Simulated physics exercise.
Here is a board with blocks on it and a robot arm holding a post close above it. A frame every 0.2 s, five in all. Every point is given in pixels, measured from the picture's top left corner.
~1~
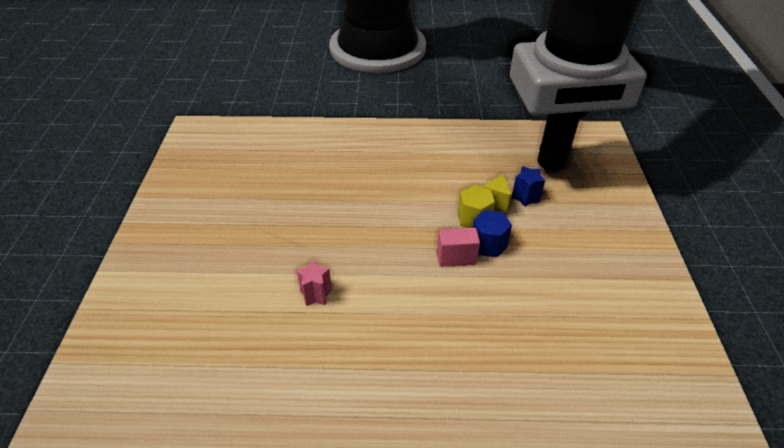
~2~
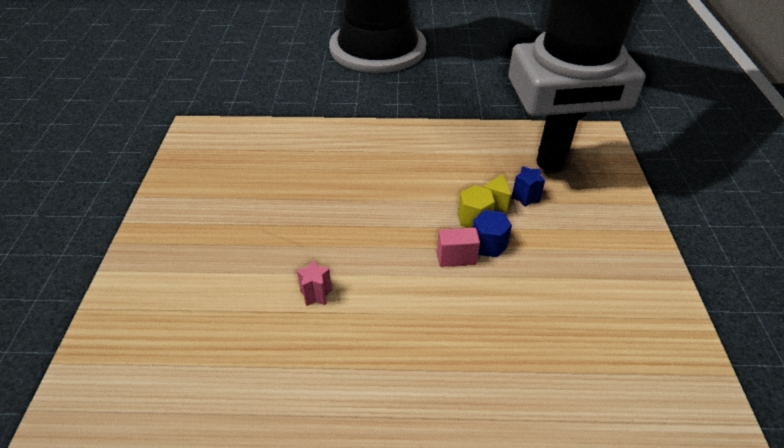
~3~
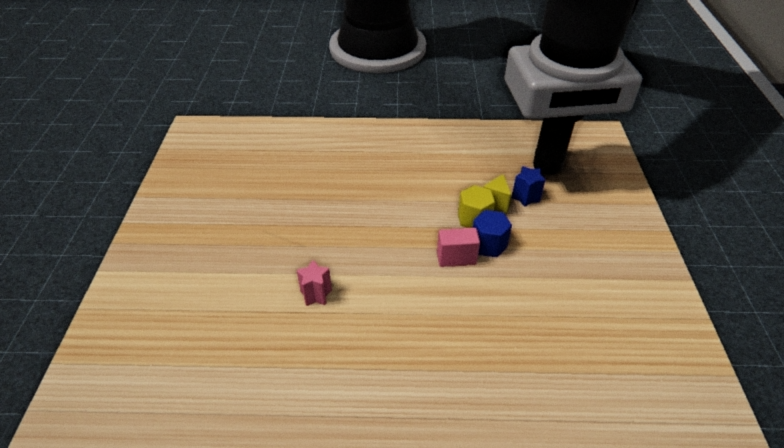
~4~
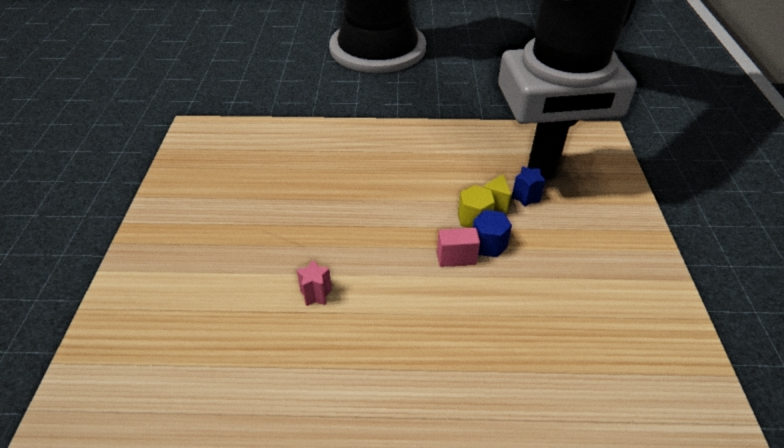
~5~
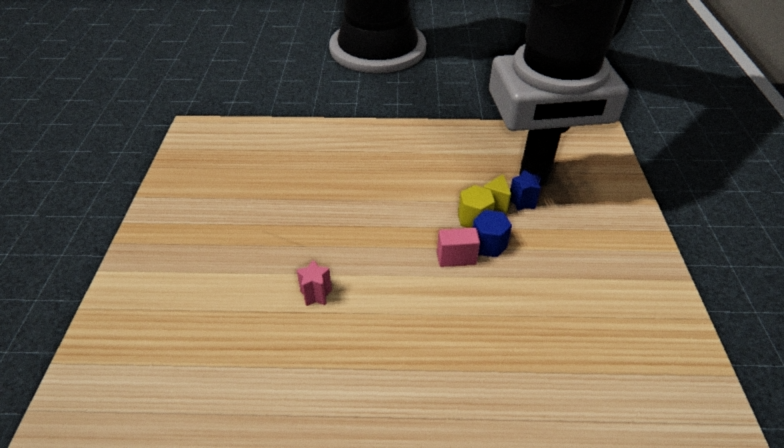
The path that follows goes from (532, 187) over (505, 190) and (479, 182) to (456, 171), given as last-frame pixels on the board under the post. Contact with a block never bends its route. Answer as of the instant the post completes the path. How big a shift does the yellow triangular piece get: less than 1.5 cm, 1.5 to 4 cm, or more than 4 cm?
Short of 1.5 cm.
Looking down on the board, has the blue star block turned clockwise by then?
Final answer: No.
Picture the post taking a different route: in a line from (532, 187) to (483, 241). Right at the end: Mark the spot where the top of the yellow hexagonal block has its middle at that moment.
At the end it should sit near (459, 200).
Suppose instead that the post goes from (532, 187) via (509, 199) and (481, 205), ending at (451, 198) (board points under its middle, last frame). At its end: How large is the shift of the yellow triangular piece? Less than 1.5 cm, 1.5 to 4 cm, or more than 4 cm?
Its final spot will lie more than 4 cm from the current one.
The first path, step by step. Halfway along, post (493, 178); yellow hexagonal block (474, 200); yellow triangular piece (492, 184), turned 25° anticlockwise; blue star block (521, 184), turned 40° anticlockwise.
At the end, post (457, 163); yellow hexagonal block (474, 200); blue hexagonal block still; yellow triangular piece (491, 183), turned 30° anticlockwise; blue star block (521, 184), turned 40° anticlockwise.
